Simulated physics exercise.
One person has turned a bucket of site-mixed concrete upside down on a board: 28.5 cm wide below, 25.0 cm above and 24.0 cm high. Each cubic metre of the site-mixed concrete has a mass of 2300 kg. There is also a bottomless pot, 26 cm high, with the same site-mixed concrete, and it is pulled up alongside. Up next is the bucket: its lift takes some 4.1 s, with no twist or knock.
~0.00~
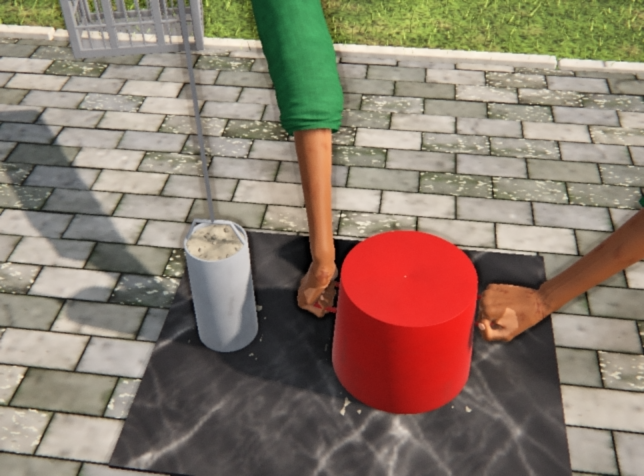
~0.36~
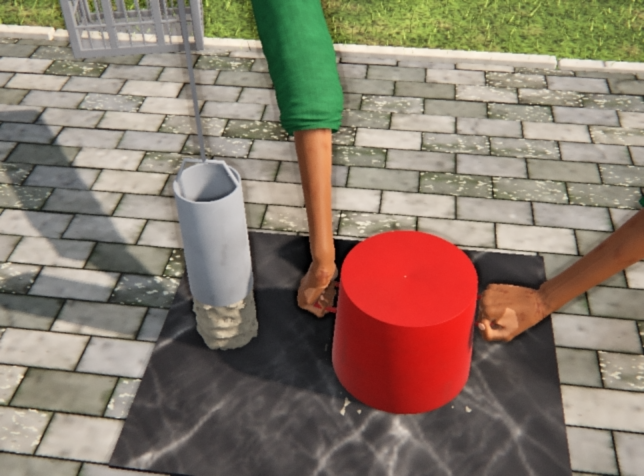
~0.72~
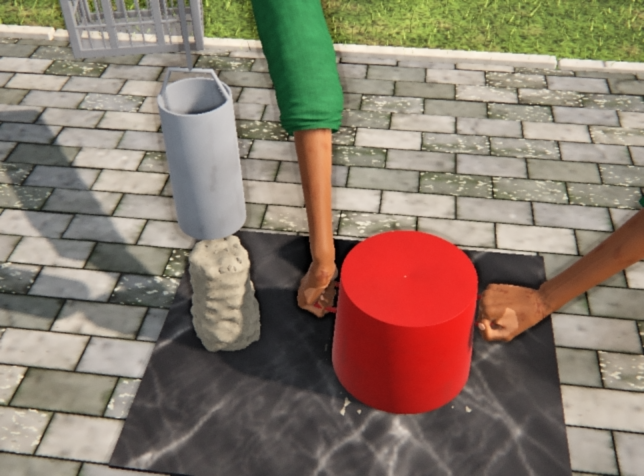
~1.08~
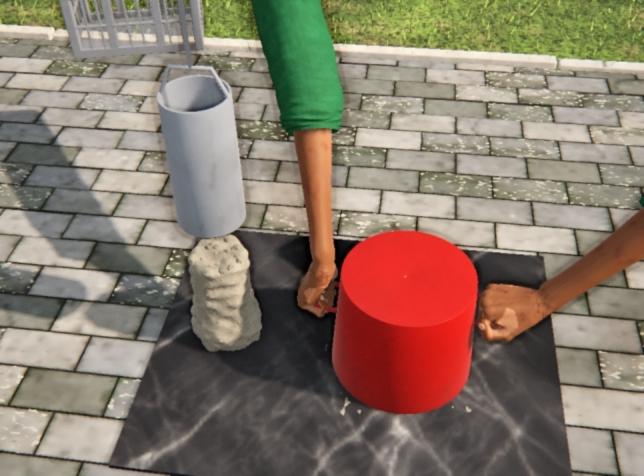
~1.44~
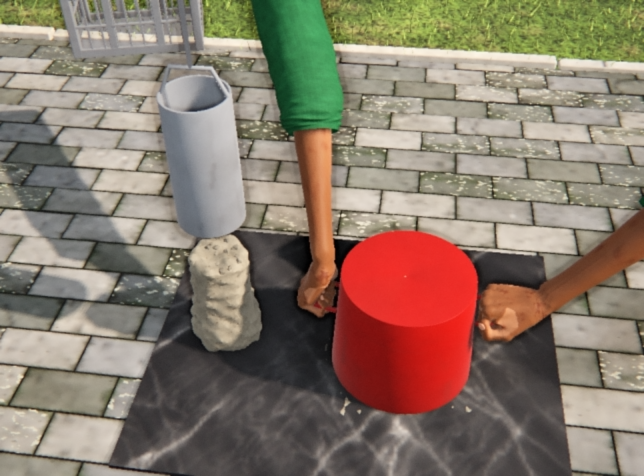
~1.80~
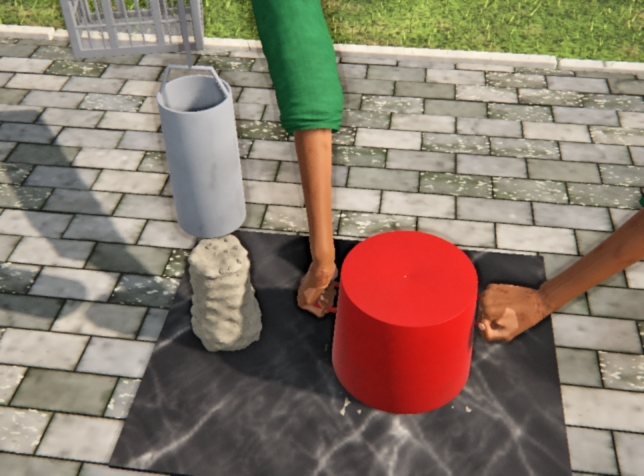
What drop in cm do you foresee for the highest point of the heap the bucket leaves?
I would say near 0 cm.
After 2.8 s, the bucket is up 5.4 cm; the site-mixed concrete has come down 0.2 cm to 24 cm and is 29 cm wide.
After 3.9 s, the bucket is up 15 cm; the site-mixed concrete has come down 0.3 cm to 24 cm and is 29 cm wide.
After 4.9 s, the bucket is up 25 cm; the site-mixed concrete has come down 0.4 cm to 24 cm and is 29 cm wide.
After 6.1 s, the bucket is clear; the site-mixed concrete has come down 0.5 cm to 24 cm and is 29 cm wide.
After 6.6 s, at rest, the bucket is clear; the site-mixed concrete has come down 0.5 cm to 24 cm and is 29 cm wide.
